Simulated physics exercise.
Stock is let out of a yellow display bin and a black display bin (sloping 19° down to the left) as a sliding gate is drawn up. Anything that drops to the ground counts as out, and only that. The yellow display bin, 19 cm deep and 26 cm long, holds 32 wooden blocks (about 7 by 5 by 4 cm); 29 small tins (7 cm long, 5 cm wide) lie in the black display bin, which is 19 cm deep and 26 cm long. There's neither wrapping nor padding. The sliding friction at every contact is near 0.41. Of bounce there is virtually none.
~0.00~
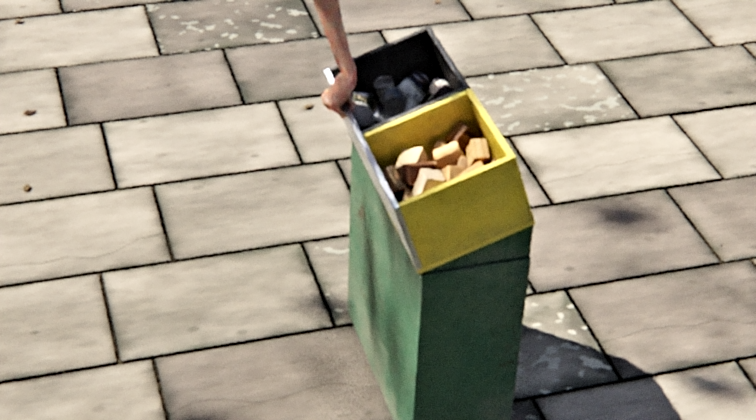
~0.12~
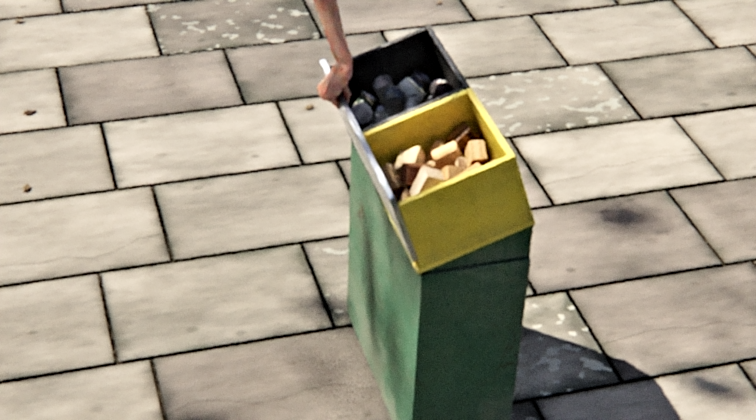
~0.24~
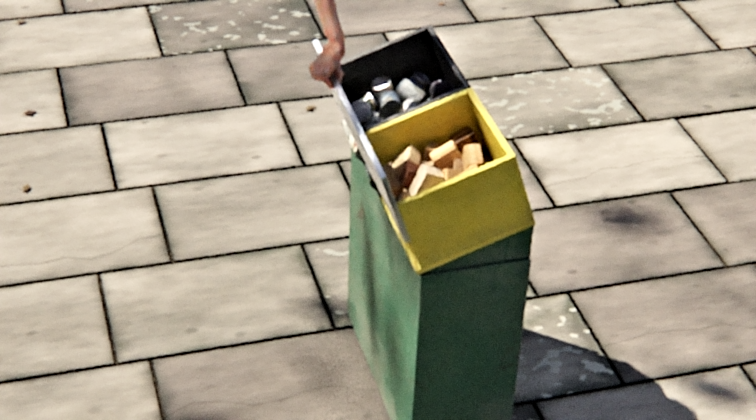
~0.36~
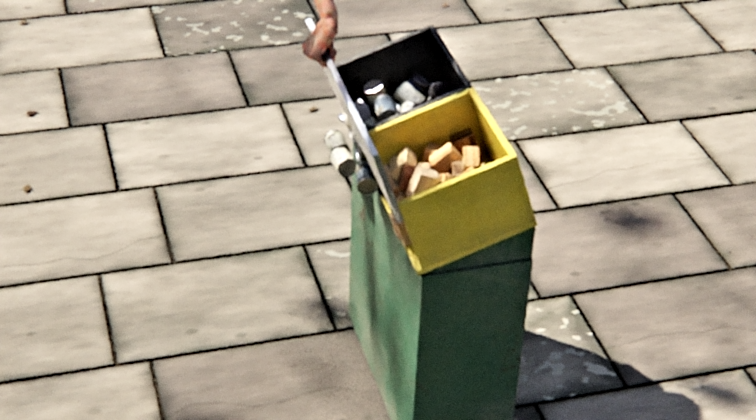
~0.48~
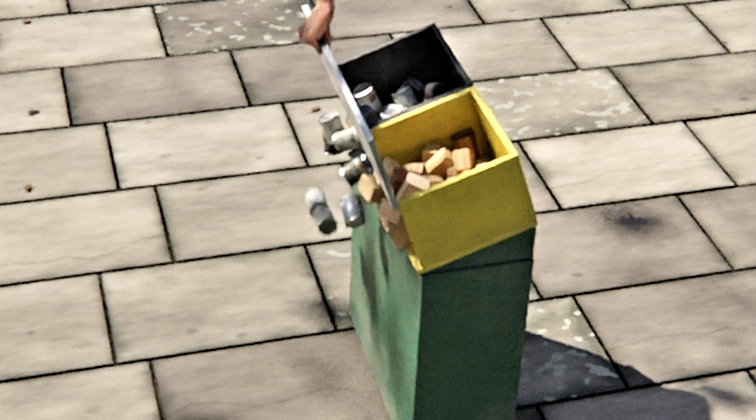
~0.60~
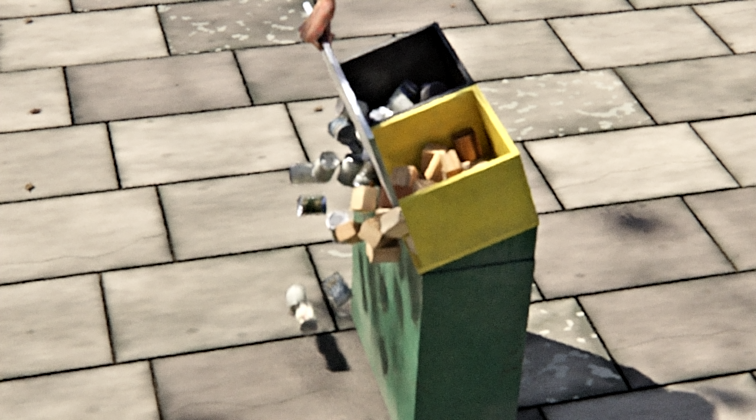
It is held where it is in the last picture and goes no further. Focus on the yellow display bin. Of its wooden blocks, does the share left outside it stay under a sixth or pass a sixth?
It passes a sixth.
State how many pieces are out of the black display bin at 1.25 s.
Black display bin - close to 25.
After 0.89 s, 10 of 32 out of the yellow display bin and 16 of 29 out of the black display bin.
After 1.25 s, 16 of 32 out of the yellow display bin and 24 of 29 out of the black display bin.
After 1.75 s, 21 of 32 out of the yellow display bin and 26 of 29 out of the black display bin.
Final count (at 2.40 s), 21 of 32 out of the yellow display bin and 26 of 29 out of the black display bin. Asked share, 21 of 32, 66 per cent.
